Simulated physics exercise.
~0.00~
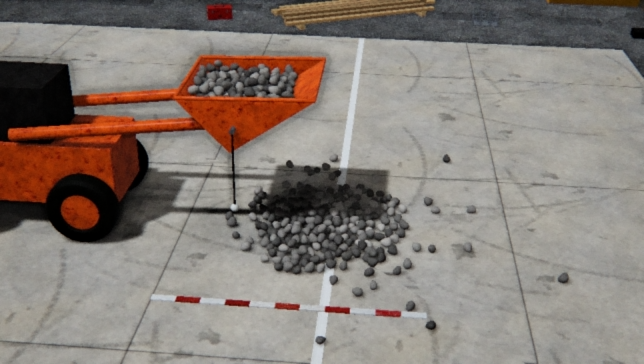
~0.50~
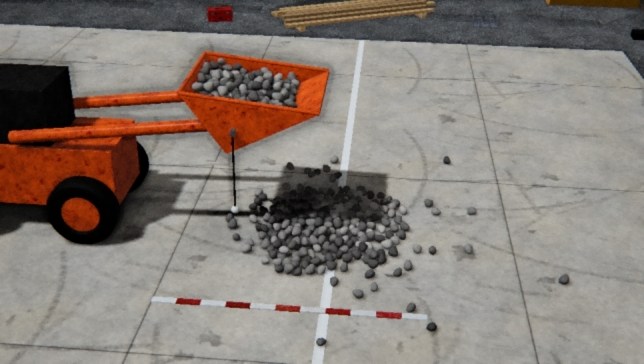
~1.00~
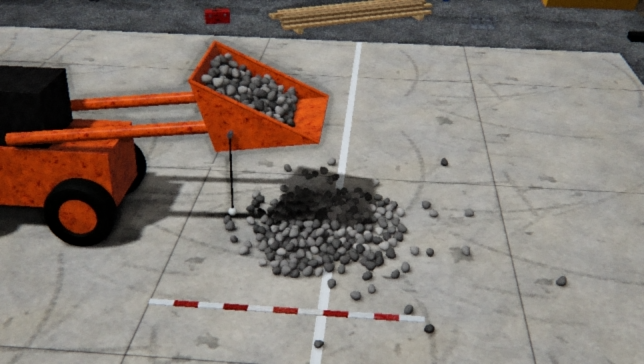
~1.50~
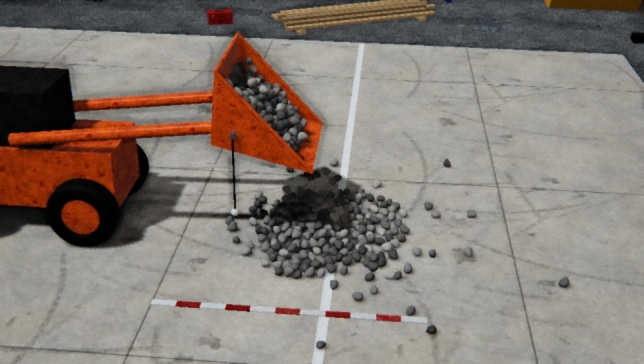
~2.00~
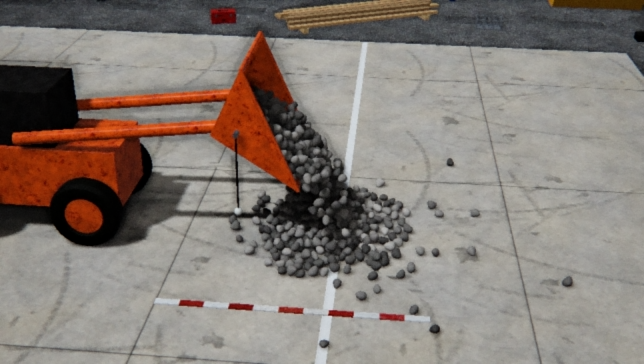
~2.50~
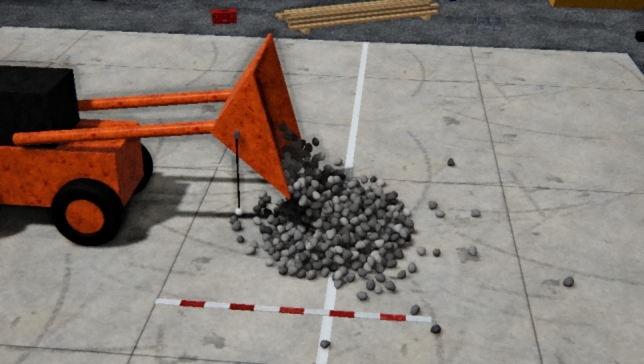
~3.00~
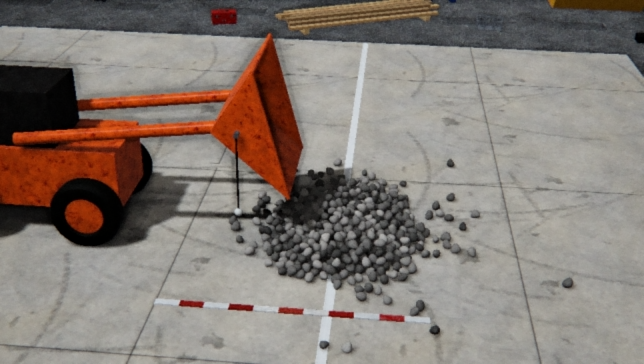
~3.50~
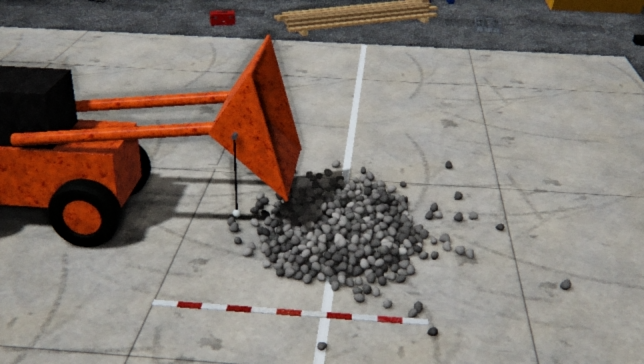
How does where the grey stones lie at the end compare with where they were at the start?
At the start the stones are split between the raised bucket and a loose pile below it. By the end they all lie on the ground, lower overall and a little farther right, in a larger heap spread across the white line.
